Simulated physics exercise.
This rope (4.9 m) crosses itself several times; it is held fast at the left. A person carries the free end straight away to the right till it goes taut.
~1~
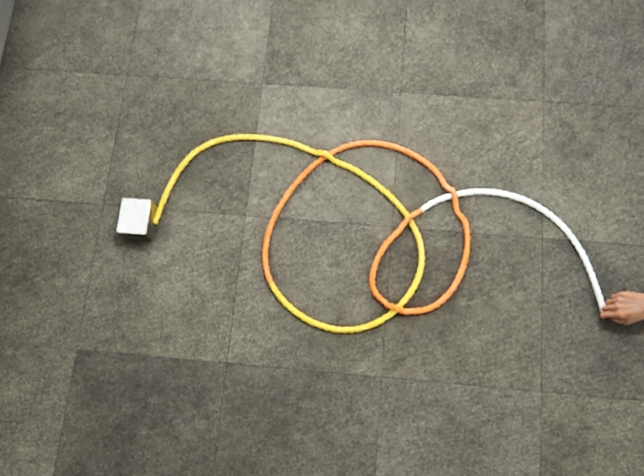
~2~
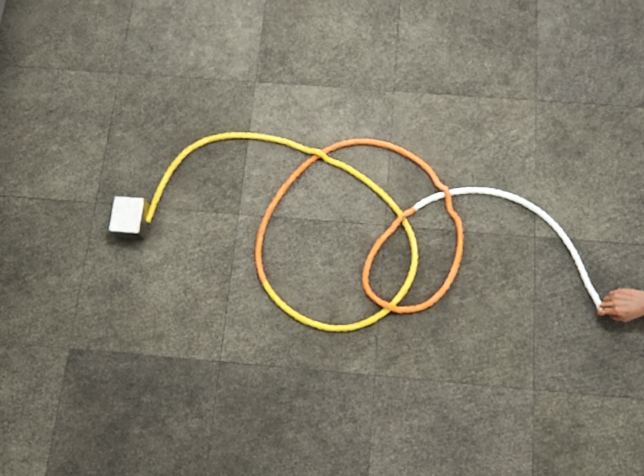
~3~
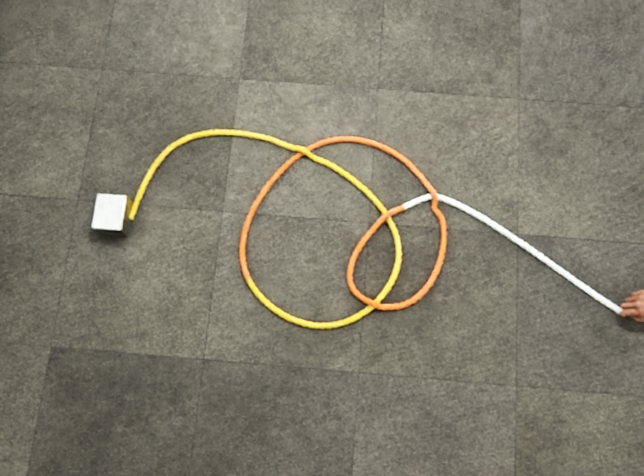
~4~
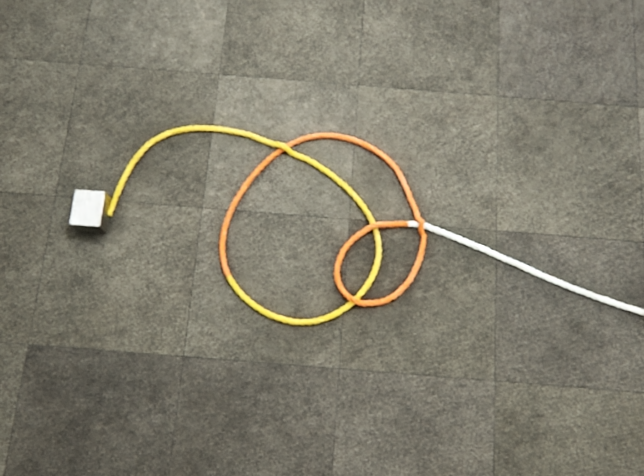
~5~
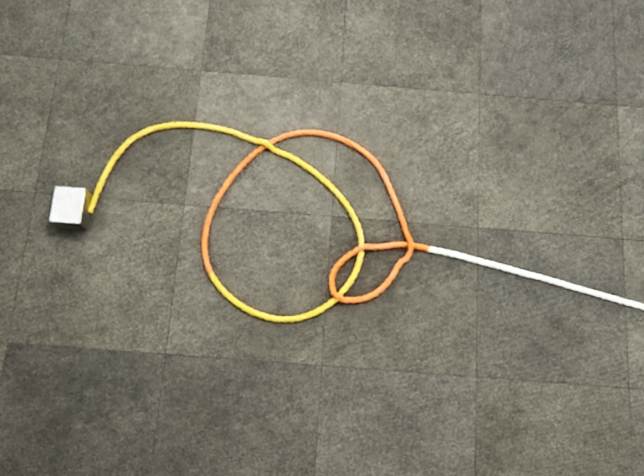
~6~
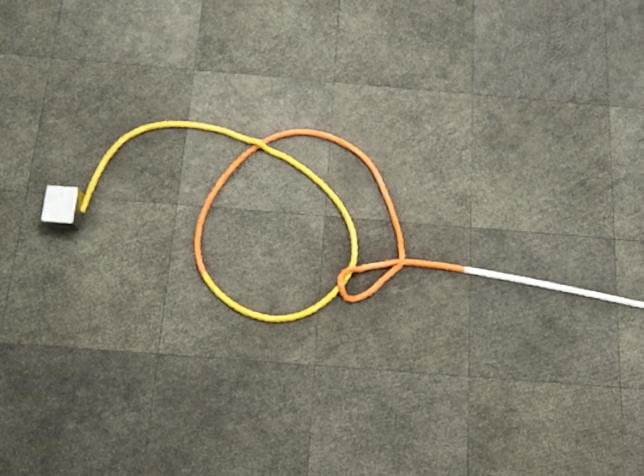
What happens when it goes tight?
Outcome: The rope pulls straight.
Next, the ends are 2.9 m apart, loops still 62 cm across.
Then, the ends are 3.7 m apart, loops still 63 cm across.
After that, the ends are 4.4 m apart, loops still 46 cm across.
Later, the ends are 4.9 m apart, and it runs straight.
At the end, the ends are 4.9 m apart, and it runs straight.
